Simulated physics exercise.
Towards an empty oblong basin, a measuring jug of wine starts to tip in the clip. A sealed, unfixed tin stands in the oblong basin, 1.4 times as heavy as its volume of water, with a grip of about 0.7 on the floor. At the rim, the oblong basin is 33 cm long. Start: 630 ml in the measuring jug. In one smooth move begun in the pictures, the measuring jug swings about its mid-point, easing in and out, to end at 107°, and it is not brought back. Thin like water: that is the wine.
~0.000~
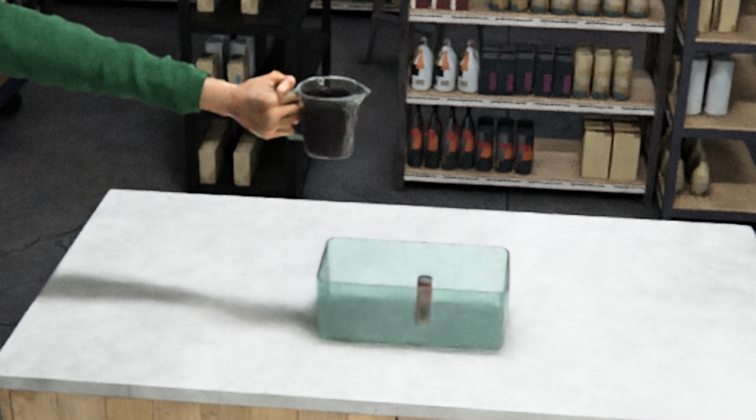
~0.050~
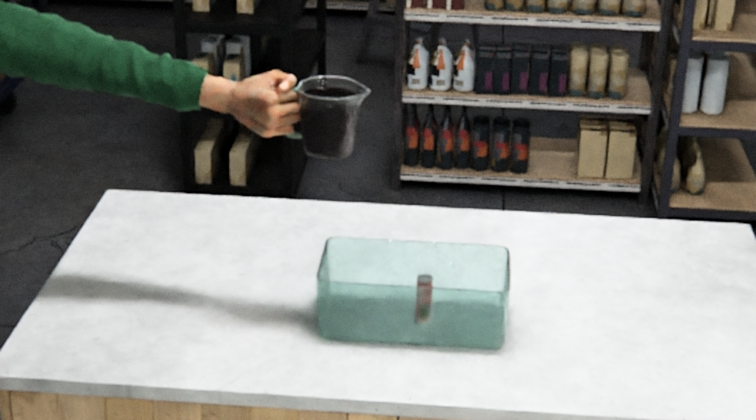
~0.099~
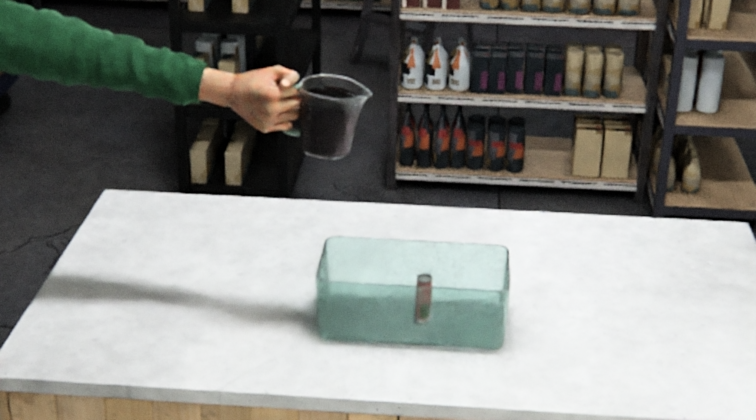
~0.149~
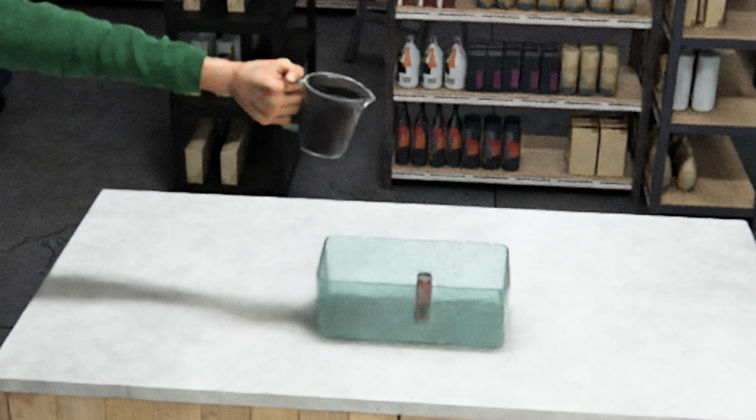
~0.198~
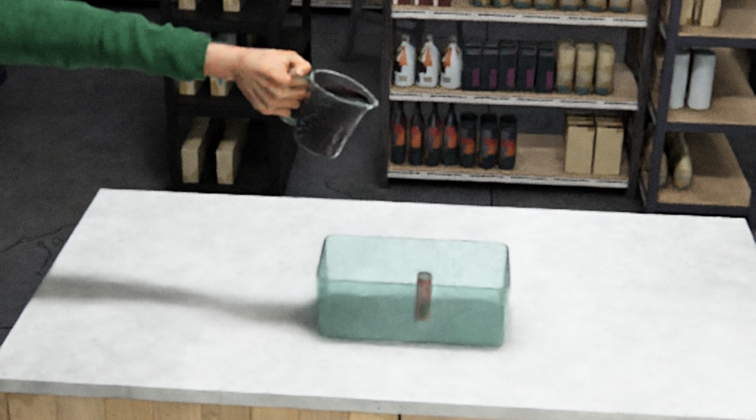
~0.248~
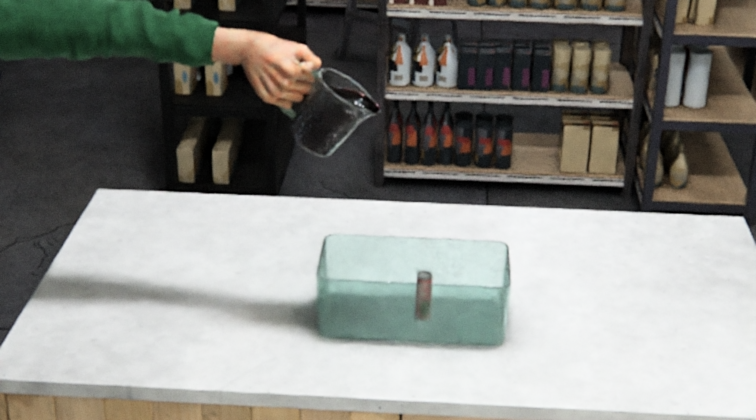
The clip shows a hand in a green sleeve holding a clear measuring jug of dark liquid above a pale counter, gradually tilting it to the right, while a greenish see-through oblong basin sits still below.
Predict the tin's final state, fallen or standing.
It's going to be knocked down.
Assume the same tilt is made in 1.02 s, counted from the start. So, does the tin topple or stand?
Then the tin tumbles.
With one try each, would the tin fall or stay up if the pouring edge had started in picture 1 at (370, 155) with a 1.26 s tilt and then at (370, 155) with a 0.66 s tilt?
Try 1: Tipped over; try 2: Tipped over.
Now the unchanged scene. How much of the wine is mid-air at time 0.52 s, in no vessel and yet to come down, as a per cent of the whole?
44 per cent.
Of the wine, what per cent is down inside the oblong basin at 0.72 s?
60 per cent, give or take a little.
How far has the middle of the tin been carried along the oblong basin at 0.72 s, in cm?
Close to 0 cm.
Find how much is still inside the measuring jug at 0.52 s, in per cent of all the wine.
Roughly 50 percent.
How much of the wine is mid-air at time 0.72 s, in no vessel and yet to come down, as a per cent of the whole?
Close to 32 %.
Then, 0.52 s in, the tilt is 96° and 50 per cent is still to pour; the tin stands where it began.
Then, 0.72 s in, the tilt is 107° and 9 per cent is still to pour; the tin stands where it began.
Then, 0.93 s in, the tilt is 107° and 0 per cent is still to pour; the tin leans 58°.
Then, 1.16 s in, the tilt is 107° and 0 per cent is still to pour; the tin lies on its side.
Finally, the tin lies on its side.
